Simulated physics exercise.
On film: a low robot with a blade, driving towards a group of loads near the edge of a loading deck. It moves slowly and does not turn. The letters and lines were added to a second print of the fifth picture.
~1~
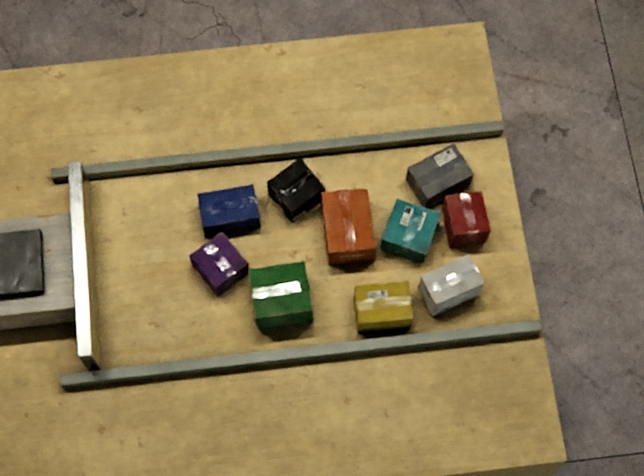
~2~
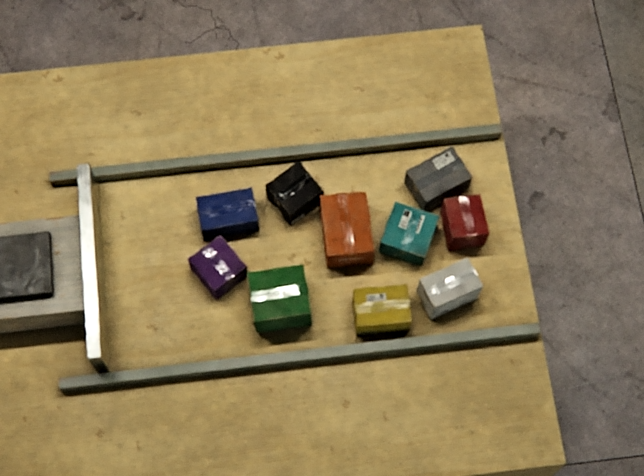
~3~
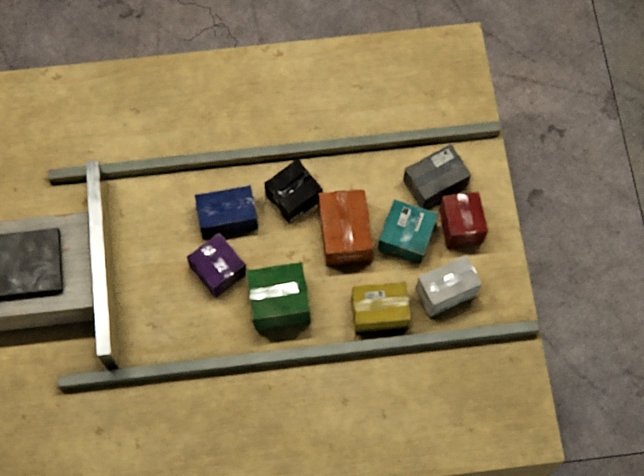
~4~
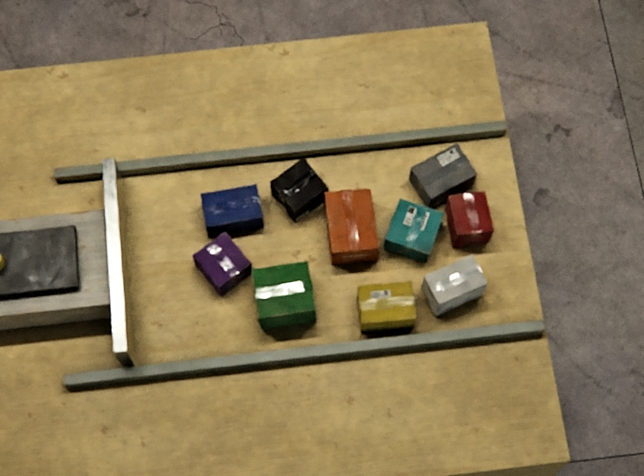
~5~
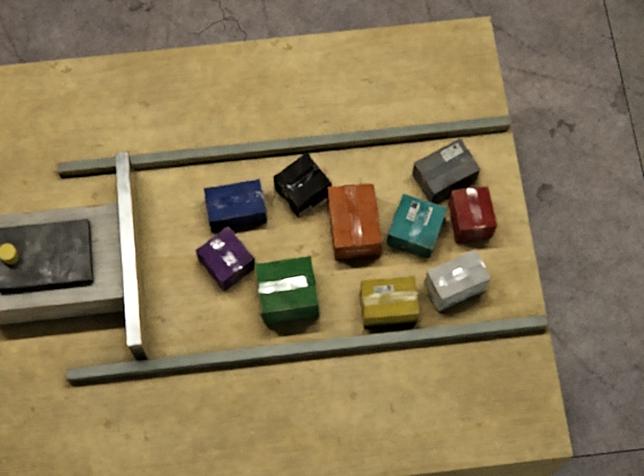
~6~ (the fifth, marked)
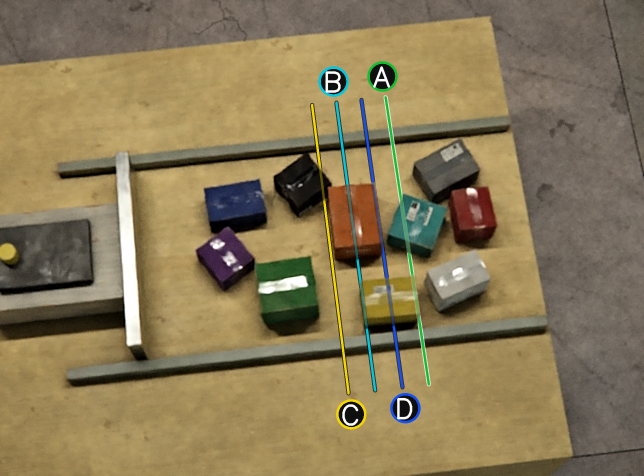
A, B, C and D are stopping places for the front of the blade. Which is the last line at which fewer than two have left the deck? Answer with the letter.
As far as mark D.
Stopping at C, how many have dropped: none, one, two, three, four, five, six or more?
The count is none.
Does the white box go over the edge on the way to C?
By then, no.
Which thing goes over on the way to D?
The red parcel.
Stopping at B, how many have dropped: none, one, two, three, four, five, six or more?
In all, none.
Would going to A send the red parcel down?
Yes.
On the marked copy, A at (406, 235); B at (355, 240); C at (330, 243); D at (381, 237).
With D. Early on, robot (144, 244); blue parcel (254, 204); purple box (257, 249).
Further on, robot (235, 234); red parcel (485, 215); white box (463, 280).
At the end, robot (303, 227); red parcel over the edge; white box (529, 280); one fallen.
As for the rest, A drops three; B is within the limit but short; C is within the limit but short.
